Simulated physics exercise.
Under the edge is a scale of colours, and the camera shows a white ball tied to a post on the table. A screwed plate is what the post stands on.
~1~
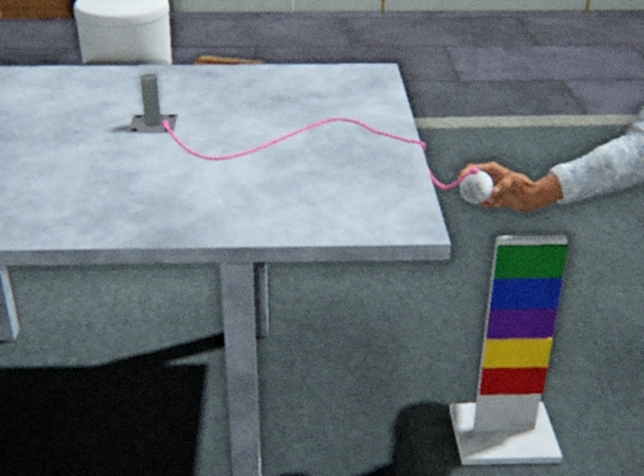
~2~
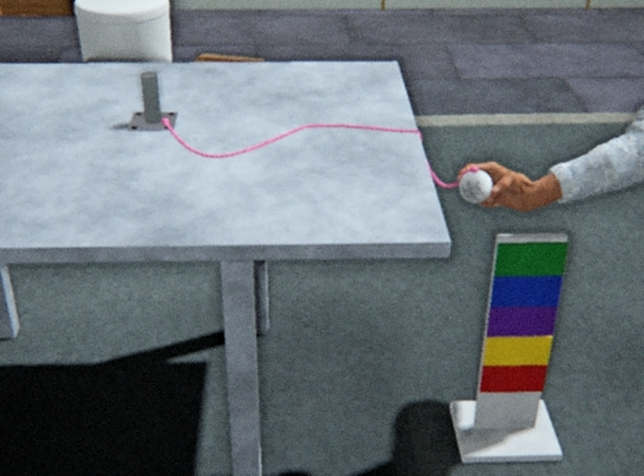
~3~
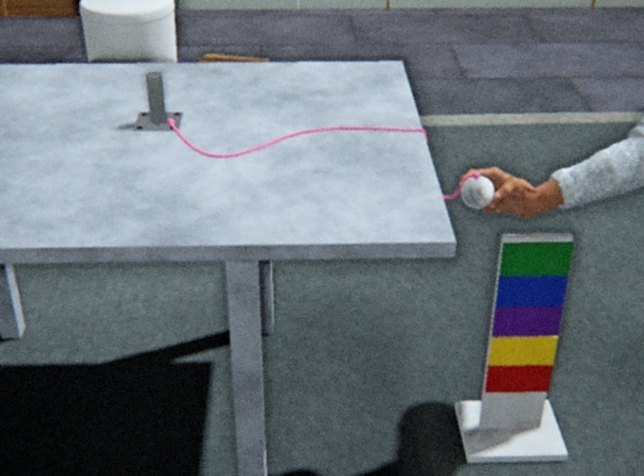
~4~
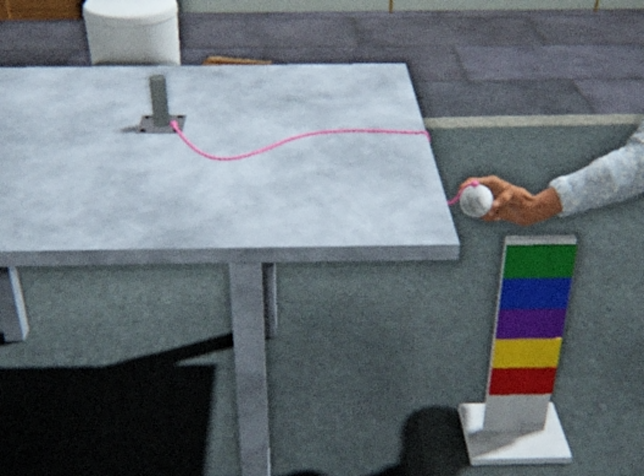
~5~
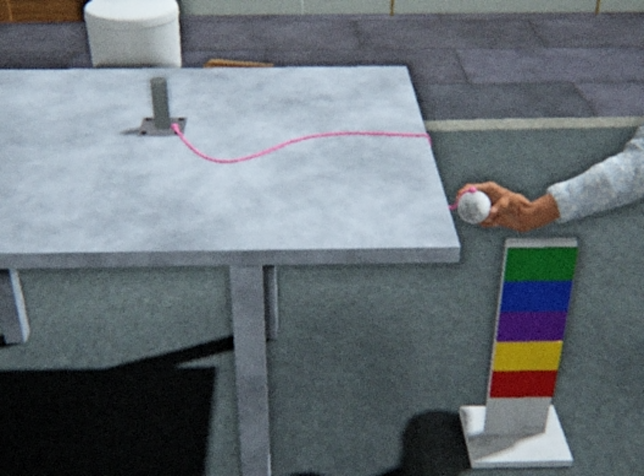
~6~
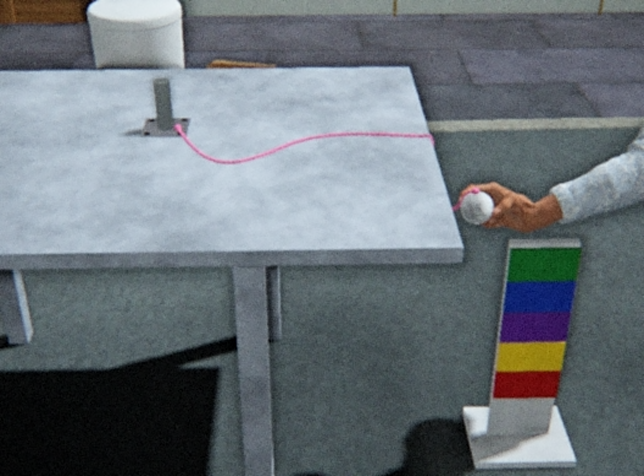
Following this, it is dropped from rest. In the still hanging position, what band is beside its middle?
Its centre hangs level with the purple band.
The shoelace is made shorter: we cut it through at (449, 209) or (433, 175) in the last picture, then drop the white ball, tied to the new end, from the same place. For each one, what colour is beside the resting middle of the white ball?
Per try - 1: Blue; 2: Green.
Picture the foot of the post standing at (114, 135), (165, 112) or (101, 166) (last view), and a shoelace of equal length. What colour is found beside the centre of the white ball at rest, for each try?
Going case by case, it's blue, purple and finally blue.
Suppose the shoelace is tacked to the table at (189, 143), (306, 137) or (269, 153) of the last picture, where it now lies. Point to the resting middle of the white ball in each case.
Taking them in turn, I'd expect around (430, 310), (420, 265) and finally (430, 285).
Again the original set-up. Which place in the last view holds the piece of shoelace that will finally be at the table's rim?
Look near (363, 134).
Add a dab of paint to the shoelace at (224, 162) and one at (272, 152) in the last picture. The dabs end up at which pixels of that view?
(276, 130) and (327, 132), approximately.
Early on, ball near (455, 319); level with purple.
Midway, ball near (390, 313); level with purple.
Near the end, ball near (437, 299); level with purple.
Finally, ball near (424, 307); level with purple. Its middle rests at the purple band.
